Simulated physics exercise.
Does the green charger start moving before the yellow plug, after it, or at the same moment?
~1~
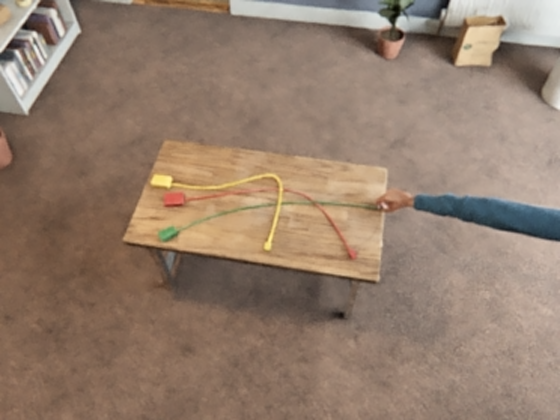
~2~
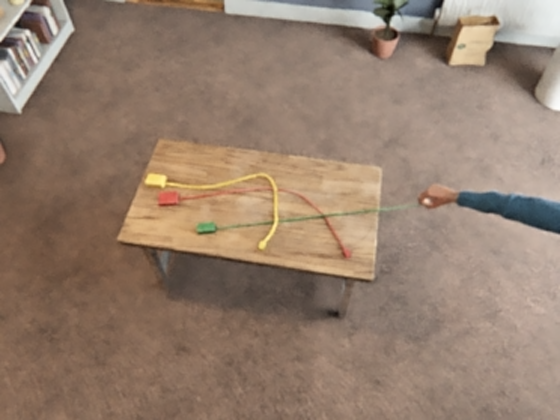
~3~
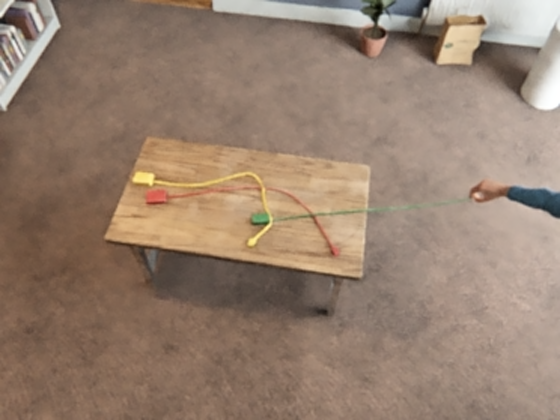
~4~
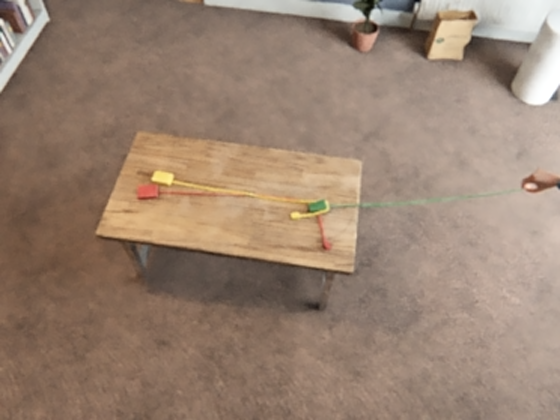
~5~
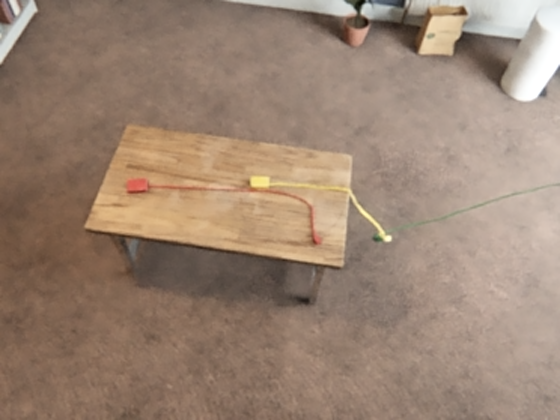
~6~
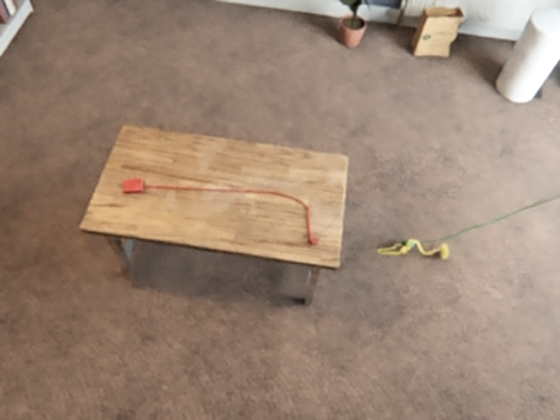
The green charger starts moving first, sliding right as its cable is pulled. The yellow plug stays still until later, when the green charger has come near the right side of the table.
